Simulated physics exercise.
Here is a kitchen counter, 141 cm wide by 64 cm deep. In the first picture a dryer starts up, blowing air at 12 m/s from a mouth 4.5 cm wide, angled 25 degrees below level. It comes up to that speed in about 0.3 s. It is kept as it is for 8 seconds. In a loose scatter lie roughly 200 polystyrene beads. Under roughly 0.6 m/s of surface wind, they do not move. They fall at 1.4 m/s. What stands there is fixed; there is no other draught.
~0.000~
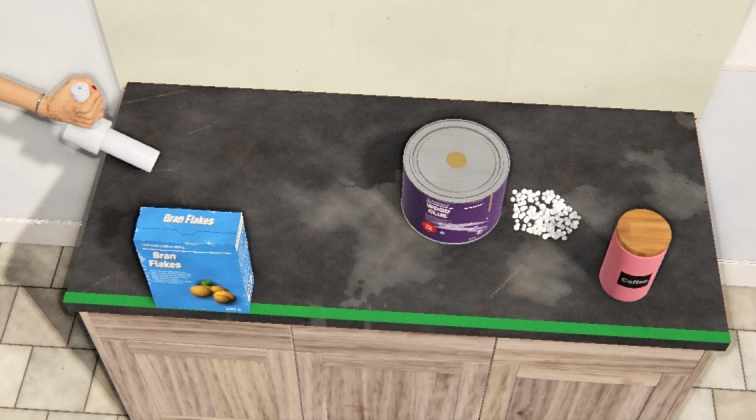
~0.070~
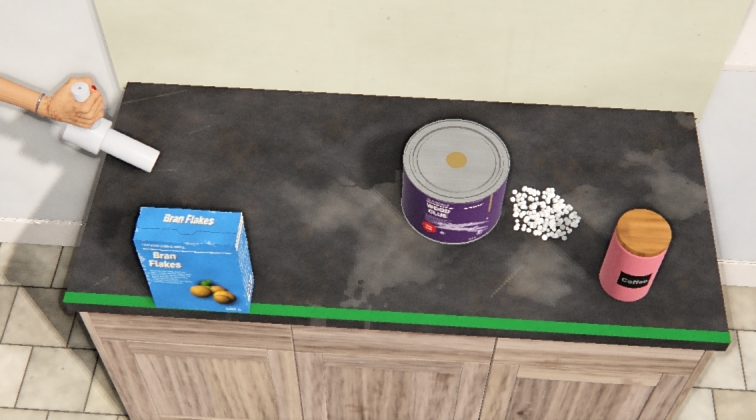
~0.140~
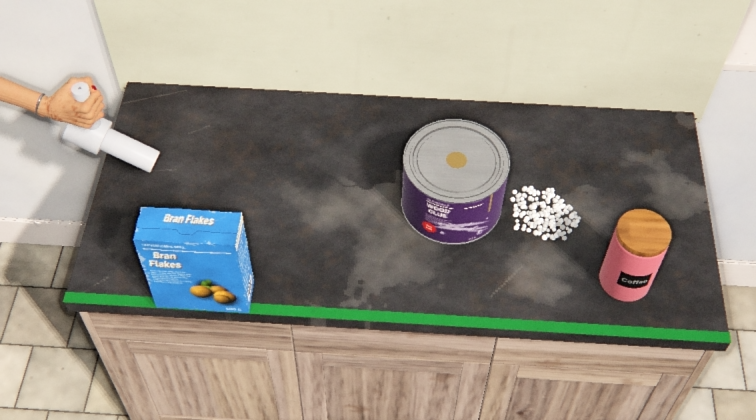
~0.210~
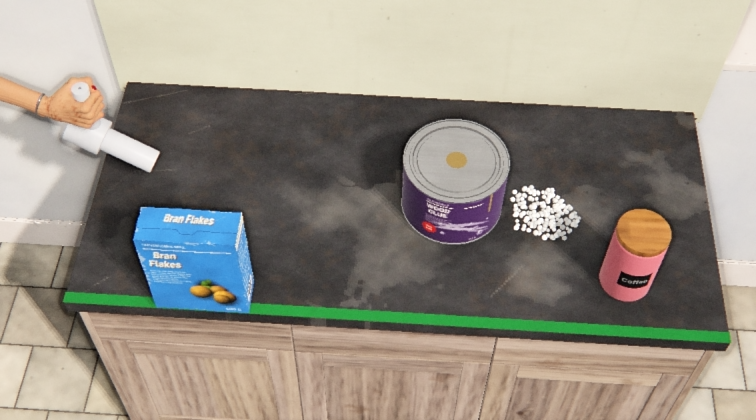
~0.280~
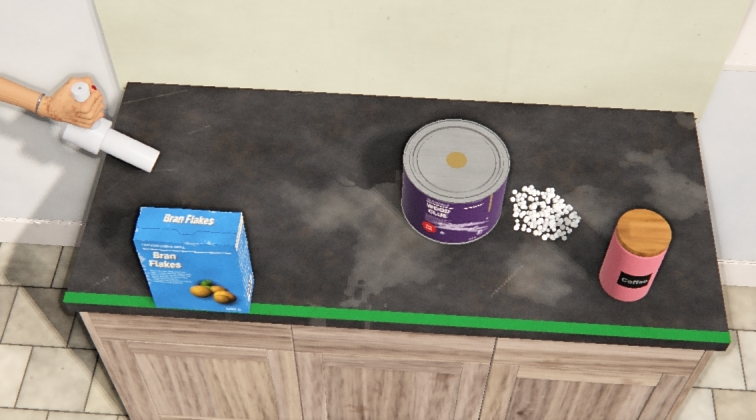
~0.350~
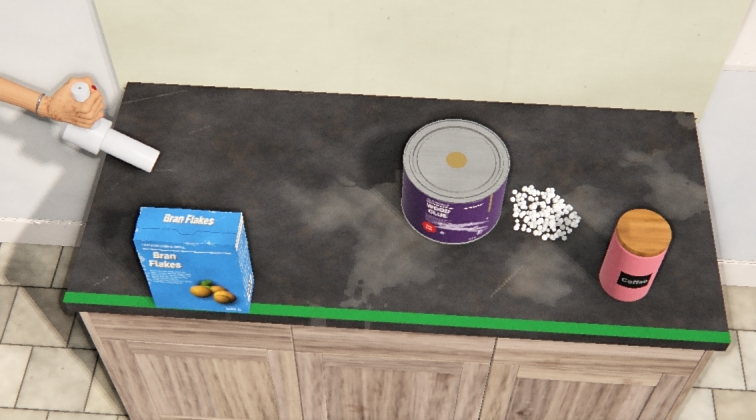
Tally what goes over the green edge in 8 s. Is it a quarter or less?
Looks like that edge will lose at most a quarter of the load.
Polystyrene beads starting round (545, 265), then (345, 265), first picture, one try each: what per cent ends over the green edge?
Roughly 20 %, then 100 %.
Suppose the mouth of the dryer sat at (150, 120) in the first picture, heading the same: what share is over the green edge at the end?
0 %.
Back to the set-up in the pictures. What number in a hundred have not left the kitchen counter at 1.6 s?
About 100 per cent remain.
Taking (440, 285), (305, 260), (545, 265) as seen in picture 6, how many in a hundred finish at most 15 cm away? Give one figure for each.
Estimates in listed order: 0 %; 0 %; 30 %.
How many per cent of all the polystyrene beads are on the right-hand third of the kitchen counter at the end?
I'd estimate around 70 per cent.
After 1.6 s the count stands so, 0 % are over the green edge; the middle of those still in play is near (548, 211).
After 2.6 s the count stands so, 0 % are over the green edge; the middle of those still in play is near (548, 211).
After 4.4 s the count stands so, 0 % are over the green edge; the middle of those still in play is near (547, 210).
After 8.0 s, at the end, 0 % are over the green edge; the middle of those still in play is near (547, 210).
